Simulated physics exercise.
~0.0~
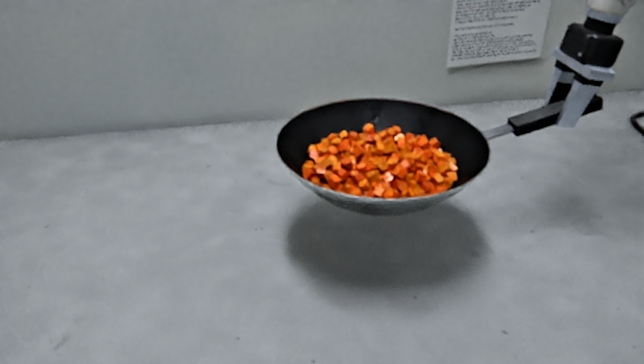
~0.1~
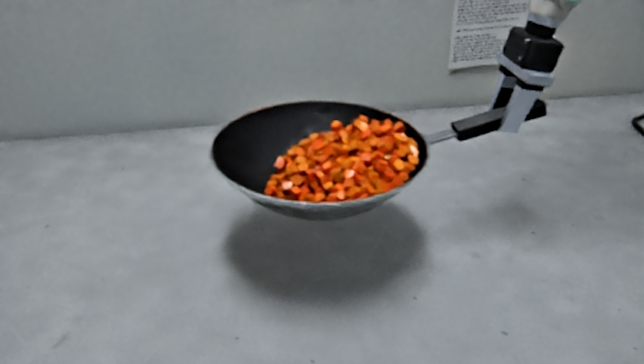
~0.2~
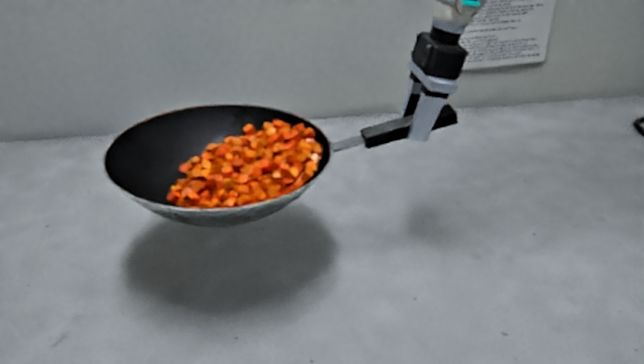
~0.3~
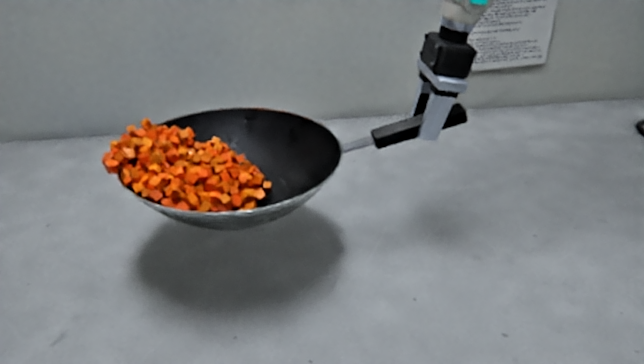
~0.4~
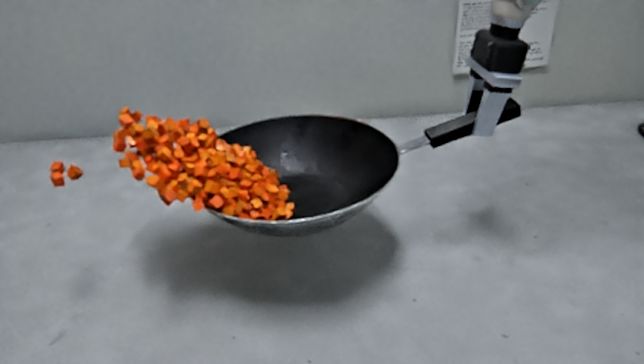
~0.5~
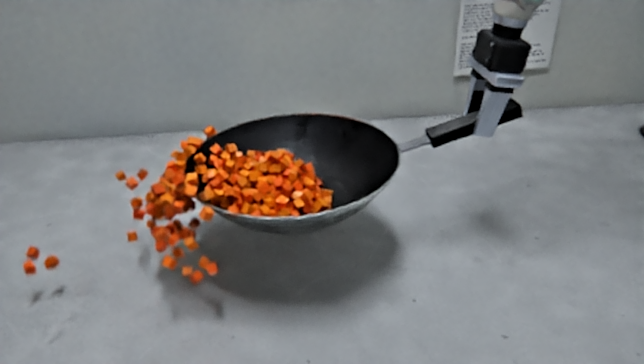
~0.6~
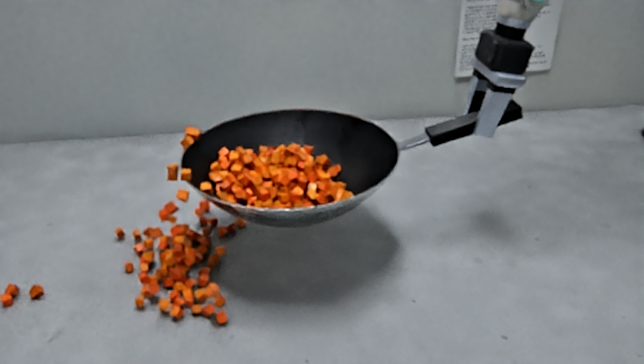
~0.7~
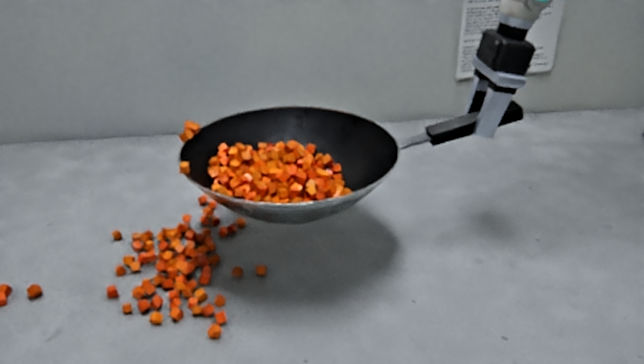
To begin with, a robot gripper holds a dark wok by its handle above a grey surface, with a heap of small orange vegetable dice inside. The robot carries the wok to the left, and the dice shift toward the handle side. The wok then stops and moves back to the right, while the dice surge left and spill over the far rim. Some fly clear and tumble down onto the surface as those still inside slide back toward the middle. Finally the wok is held still, with most dice inside and a scattered pile lying below its left side.
